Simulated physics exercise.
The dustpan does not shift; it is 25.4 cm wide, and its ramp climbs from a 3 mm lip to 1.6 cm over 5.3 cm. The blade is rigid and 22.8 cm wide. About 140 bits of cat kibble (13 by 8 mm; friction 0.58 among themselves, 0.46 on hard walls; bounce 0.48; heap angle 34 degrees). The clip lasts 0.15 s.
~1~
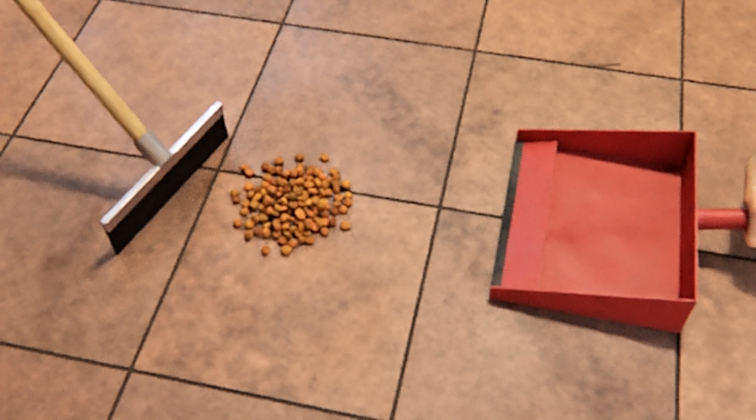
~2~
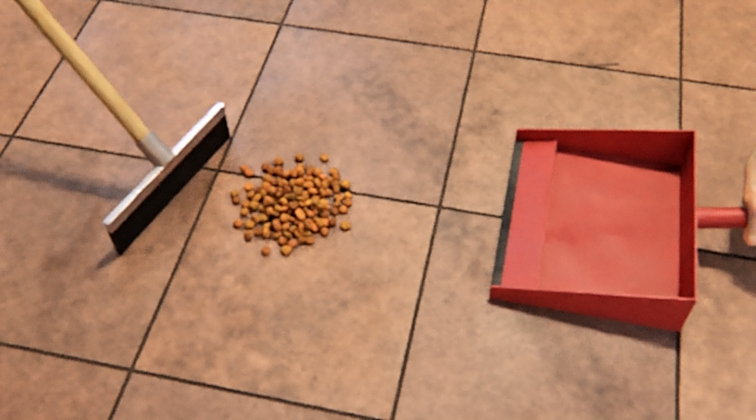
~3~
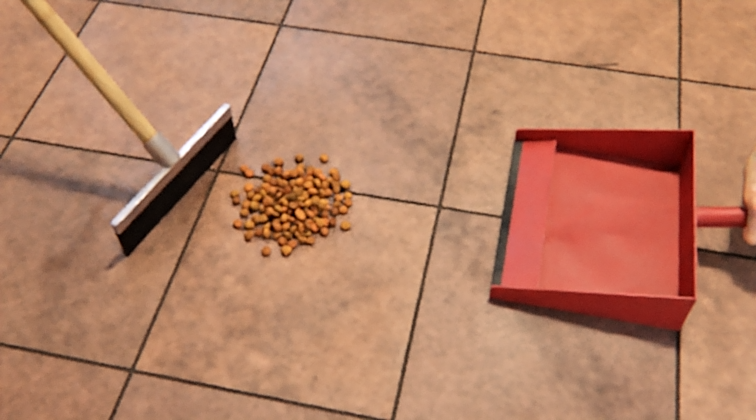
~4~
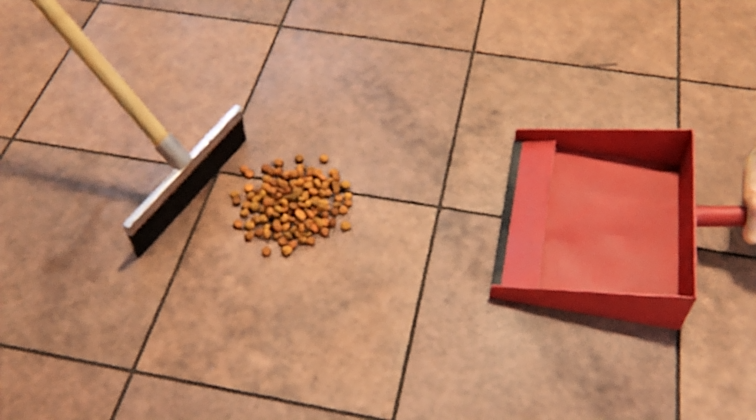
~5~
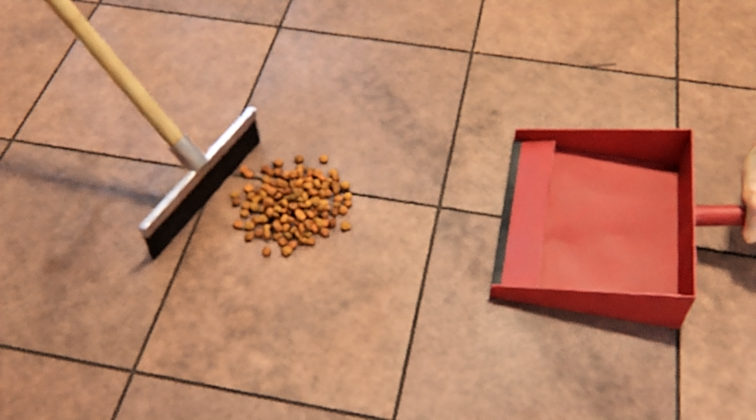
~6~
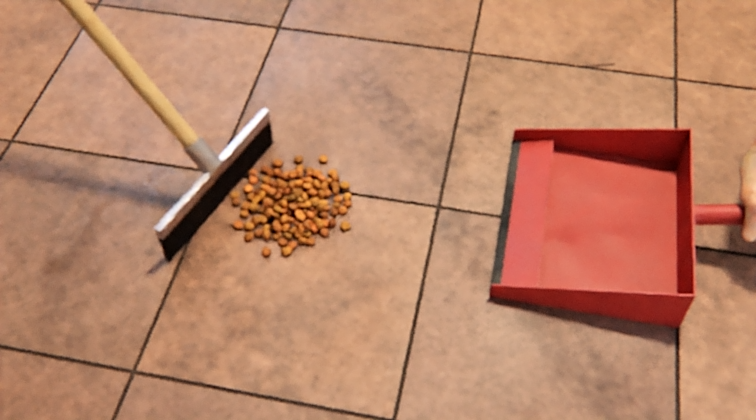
Black-bladed squeegee with wooden handle sliding slowly right across brown tiles to the edge of a kibble pile, red dustpan still.
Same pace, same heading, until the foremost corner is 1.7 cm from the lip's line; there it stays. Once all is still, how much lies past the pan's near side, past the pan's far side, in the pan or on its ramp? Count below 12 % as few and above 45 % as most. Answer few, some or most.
Near side some, far side few, pan few.
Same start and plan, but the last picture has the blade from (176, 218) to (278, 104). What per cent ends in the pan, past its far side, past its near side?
Pan 0, far 0, near 5.
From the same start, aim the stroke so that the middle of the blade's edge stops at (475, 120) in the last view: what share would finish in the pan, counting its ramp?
Some 0 per cent.
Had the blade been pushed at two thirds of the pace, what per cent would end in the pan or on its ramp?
In that case some 5 per cent.
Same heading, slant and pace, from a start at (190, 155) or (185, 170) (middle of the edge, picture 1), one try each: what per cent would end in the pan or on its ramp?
About 0 and 0 per cent.
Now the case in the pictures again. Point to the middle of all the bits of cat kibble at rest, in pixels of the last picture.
Around (472, 240).
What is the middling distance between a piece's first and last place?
About 24 cm.
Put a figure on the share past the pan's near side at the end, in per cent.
About 20 per cent.
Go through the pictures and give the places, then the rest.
In the first frame, blade from (107, 226) to (219, 111), moved 0.0 cm, 0 of the pieces shifted so far; middle of the pieces at (293, 203); pan at (607, 232).
In the second frame, blade from (110, 227) to (221, 111), moved 0.3 cm, 0 of the pieces shifted so far; middle of the pieces at (293, 203).
In the third frame, blade from (117, 228) to (228, 112), moved 1.2 cm, 0 of the pieces shifted so far; middle of the pieces at (293, 203).
In the fourth frame, blade from (130, 230) to (238, 114), moved 2.6 cm, 0 of the pieces shifted so far; middle of the pieces at (293, 204).
In the fifth frame, blade from (146, 232) to (252, 116), moved 4.6 cm, 0 of the pieces shifted so far; middle of the pieces at (293, 204).
In the sixth frame, blade from (161, 233) to (266, 117), moved 6.5 cm, 2 of the pieces shifted so far; middle of the pieces at (293, 204); pan at (604, 229).
Then, 0.24 s after the last picture, middle of the blade 21 cm from the lip; 0 % over the lip, far side 0 %, near side 5 %.
Then, 0.41 s after the last picture, middle of the blade 10 cm from the lip; 0 % over the lip, far side 0 %, near side 15 %.
Then, 0.69 s after the last picture, middle of the blade 5 cm from the lip; 5 % over the lip, far side 0 %, near side 20 %.
In the end, near side 20 %, far side 0 %, pan 5 %, in front of the lip or behind the blade 80 %.
